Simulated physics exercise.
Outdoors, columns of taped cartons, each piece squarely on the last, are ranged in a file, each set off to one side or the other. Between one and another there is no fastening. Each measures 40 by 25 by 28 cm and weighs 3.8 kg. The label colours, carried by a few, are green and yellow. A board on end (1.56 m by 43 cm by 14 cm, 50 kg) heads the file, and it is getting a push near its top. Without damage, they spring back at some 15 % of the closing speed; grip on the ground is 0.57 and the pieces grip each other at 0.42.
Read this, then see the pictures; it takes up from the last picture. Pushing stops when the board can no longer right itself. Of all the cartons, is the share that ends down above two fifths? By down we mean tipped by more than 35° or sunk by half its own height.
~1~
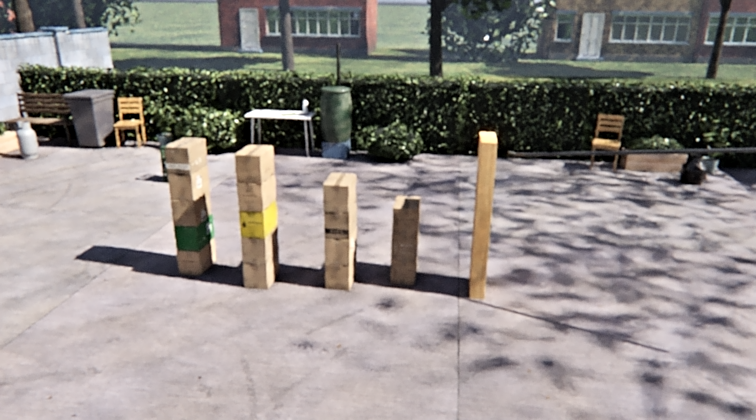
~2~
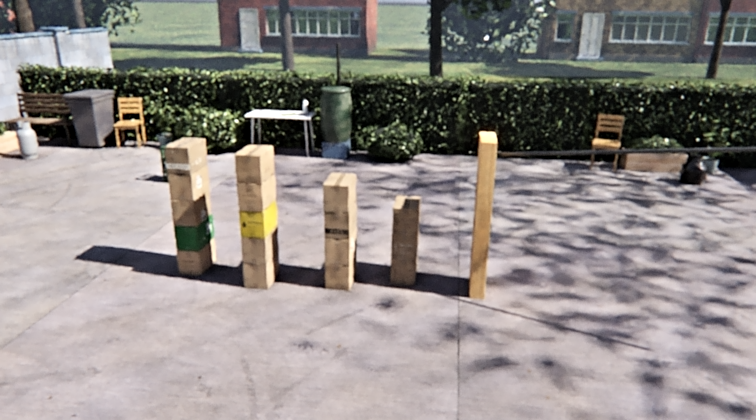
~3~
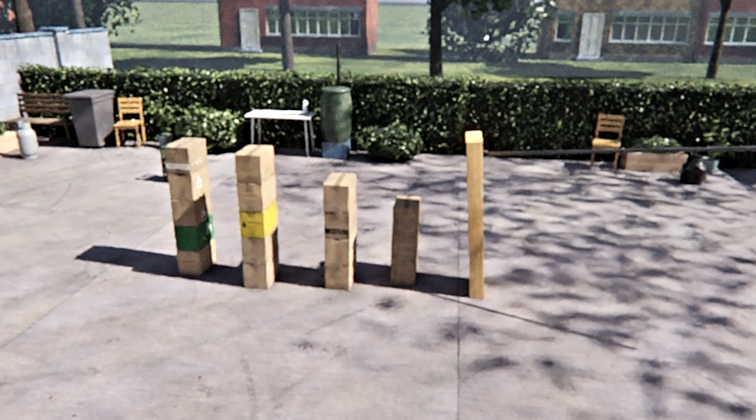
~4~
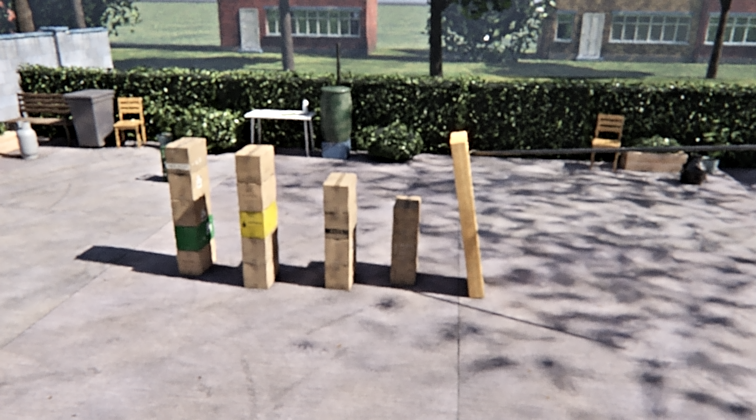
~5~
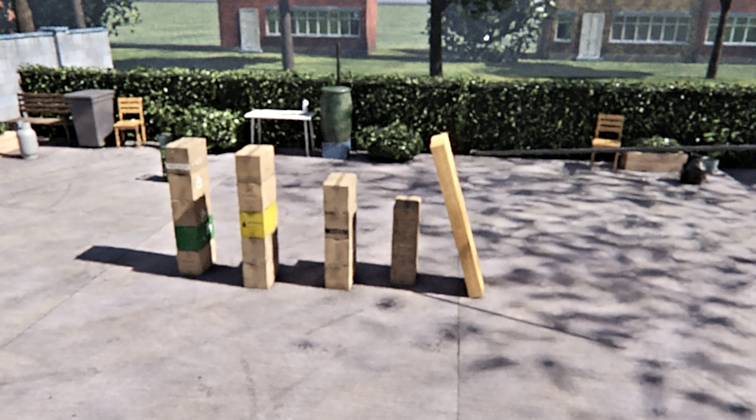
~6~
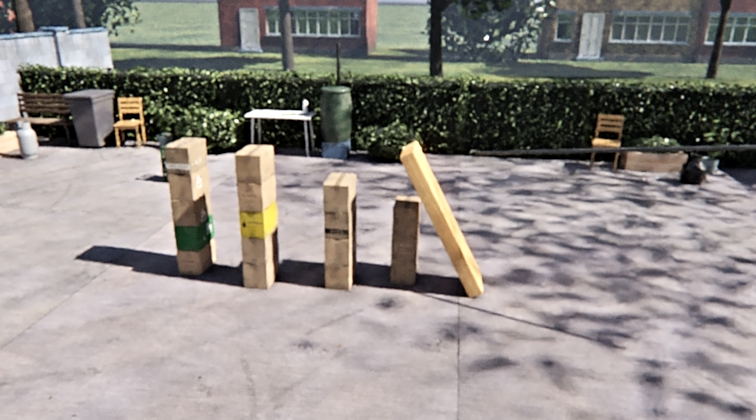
Yes.
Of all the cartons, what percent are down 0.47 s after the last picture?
At that instant, 20 percent.
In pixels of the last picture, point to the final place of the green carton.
Last frame, centre at roughly (143, 250).
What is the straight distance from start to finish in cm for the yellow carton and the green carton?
Net displacement (cm, approx.): Yellow = 110; green = 70.
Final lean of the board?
Roughly 70 degrees off upright.
Then, 0.47 s after the last picture, board 64° from upright; 3 of the 17 cartons down.
Then, 1.35 s after the last picture, board 69° from upright; 8 of the 17 cartons down; yellow carton leaning 32°, 12 cm lower; green carton leaning 10°.
Then, 2.01 s after the last picture, board 69° from upright; 17 of the 17 cartons down; green carton on its side; yellow carton leaning 75°, 43 cm lower.
At rest, board 69° from upright; 17 of the 17 cartons down; yellow carton on its side; green carton on its side. That is 100 per cent. As the last picture would show them, middles, yellow carton near (157, 272), green carton near (143, 250).
